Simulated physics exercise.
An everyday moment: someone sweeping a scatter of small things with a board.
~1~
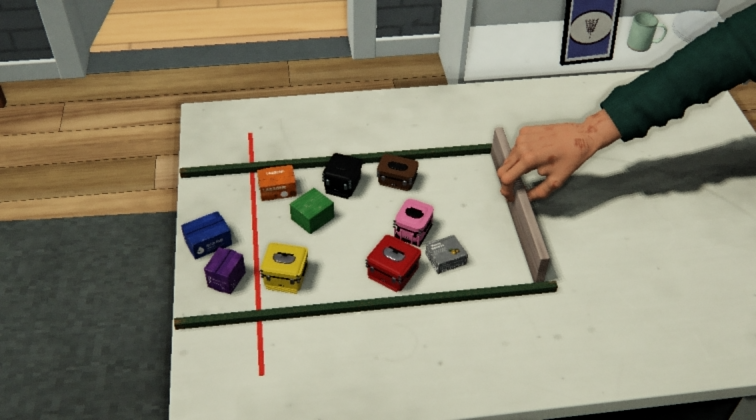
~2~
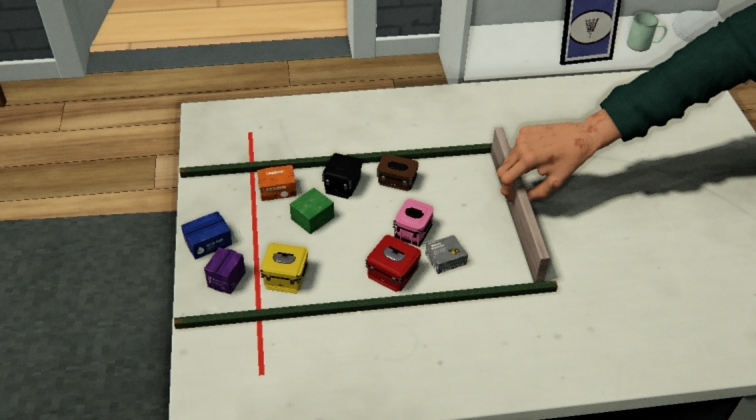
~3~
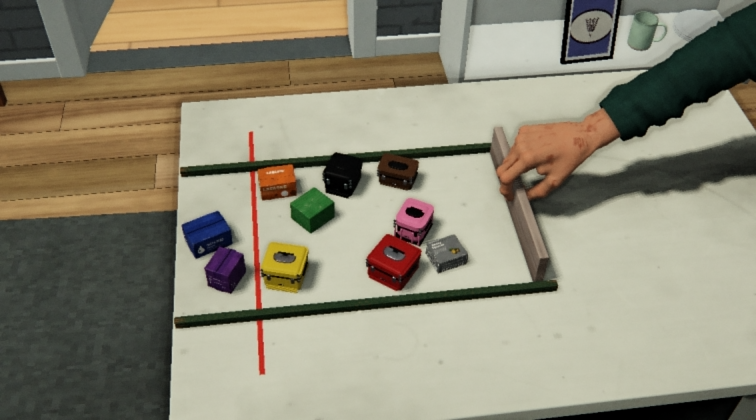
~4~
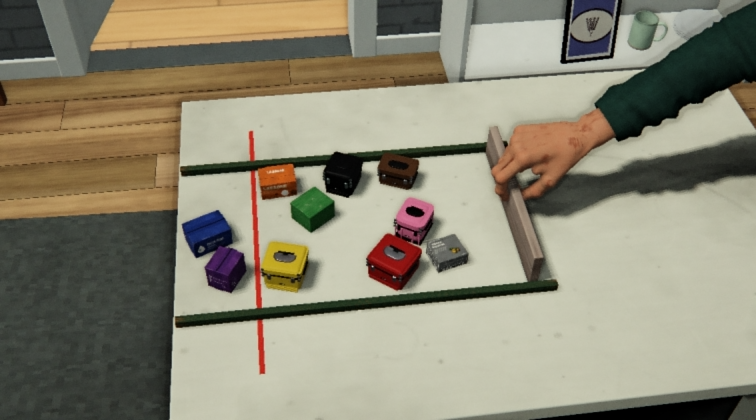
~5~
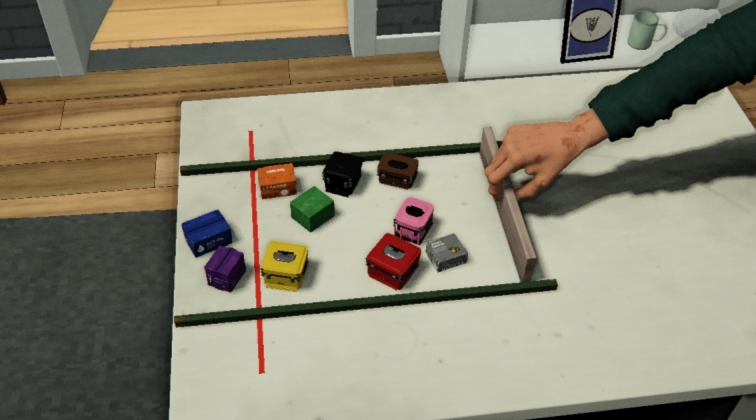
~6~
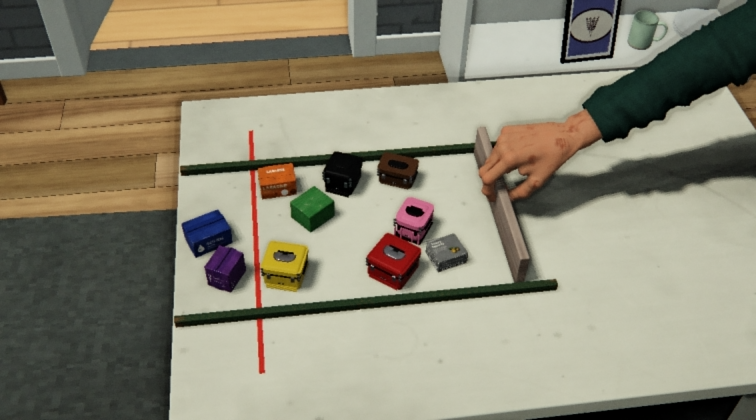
On a pale tabletop, ten small coloured boxes and cases lie scattered between two dark green rails, some near a red line of tape. A hand at the right holds a board upright, still at first, then slides it slightly left while the boxes stay put.
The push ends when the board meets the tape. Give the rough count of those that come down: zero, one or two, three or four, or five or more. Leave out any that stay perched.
Outcome: The number that fall off is three or four.
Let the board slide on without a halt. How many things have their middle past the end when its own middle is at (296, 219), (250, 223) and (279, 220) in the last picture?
Past the end: 1, 3 and 1.
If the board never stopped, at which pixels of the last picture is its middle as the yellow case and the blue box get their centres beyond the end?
Near (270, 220) and (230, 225).
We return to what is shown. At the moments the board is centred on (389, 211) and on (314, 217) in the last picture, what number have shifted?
The counts are 5 and 9.
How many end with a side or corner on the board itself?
4 of them.
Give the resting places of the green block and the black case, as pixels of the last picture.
The green block stops around (238, 211); the black case around (199, 192).
Soon after, none off yet; blue box at rest near (207, 233); purple box at rest near (226, 269); orange box at rest near (277, 181).
Then, none off yet; blue box at rest near (207, 233); purple box moved a little near (211, 272); orange box moved about its own width near (242, 185).
By the end, the number that fall off is three or four; fallen, yellow case, orange box and purple box.
